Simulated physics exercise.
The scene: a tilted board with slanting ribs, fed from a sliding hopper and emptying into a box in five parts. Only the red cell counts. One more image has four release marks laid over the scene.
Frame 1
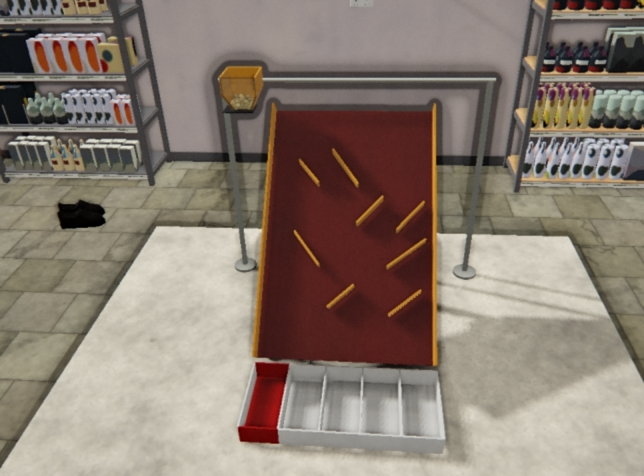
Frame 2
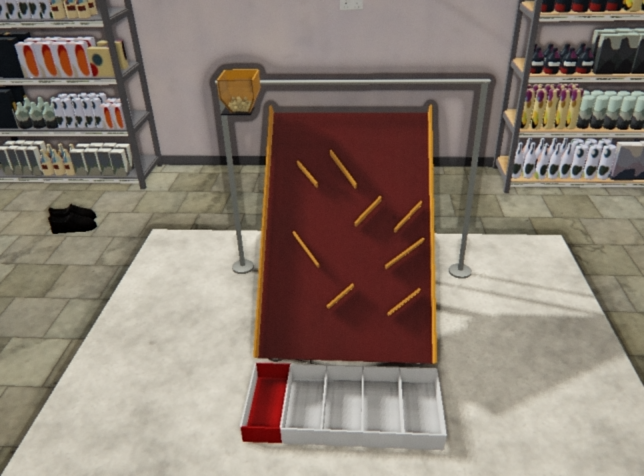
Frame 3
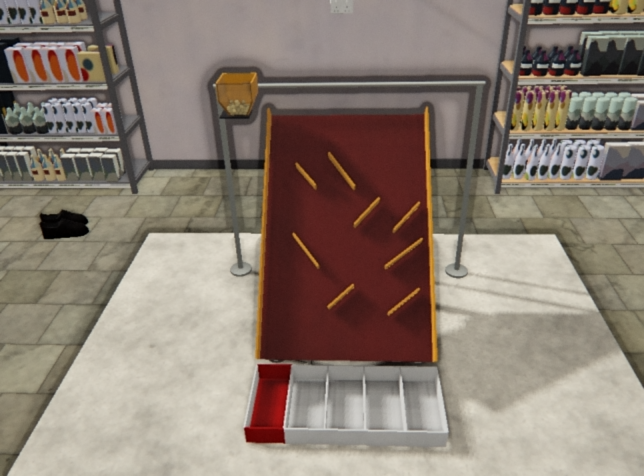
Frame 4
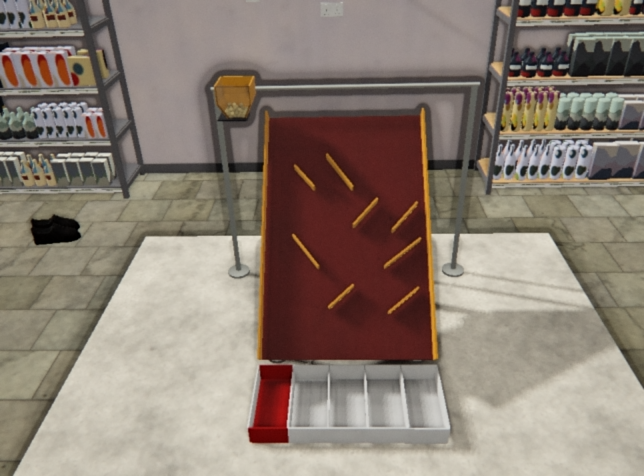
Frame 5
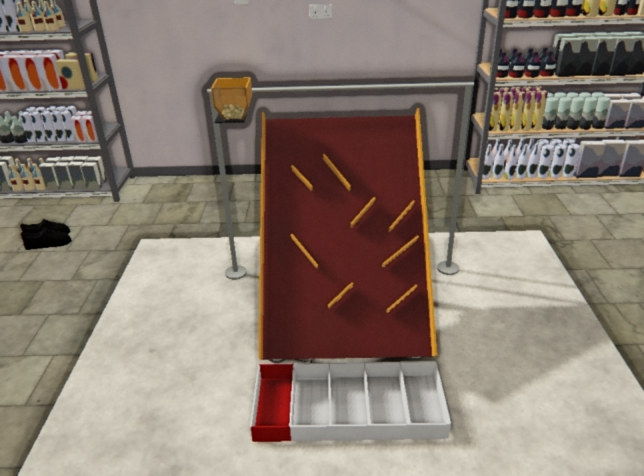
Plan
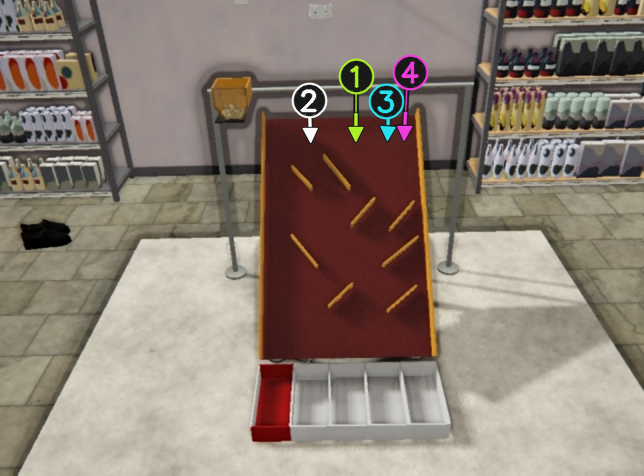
A tilted dark red board with slanting ribs stands still as the view shifts slightly.
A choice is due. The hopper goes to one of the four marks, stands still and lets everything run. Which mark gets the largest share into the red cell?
2 beats the others.
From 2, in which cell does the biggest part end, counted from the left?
The first from the left.
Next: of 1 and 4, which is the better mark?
Here it is mark 1.
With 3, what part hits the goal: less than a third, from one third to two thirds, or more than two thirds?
Less than a third.
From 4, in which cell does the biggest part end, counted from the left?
It is the third one.
On the marked copy, mark 1 meets the board at (355, 136); mark 2 meets the board at (310, 137); mark 3 meets the board at (387, 135); mark 4 meets the board at (404, 135).
With 1, about a third in the red cell, about two thirds in other cells.
With 2, about two thirds in the red cell, about a third in other cells.
With 3, about a quarter in the red cell, about two thirds in other cells, a small part outside the box.
With 4, about a quarter in the red cell, most in other cells.
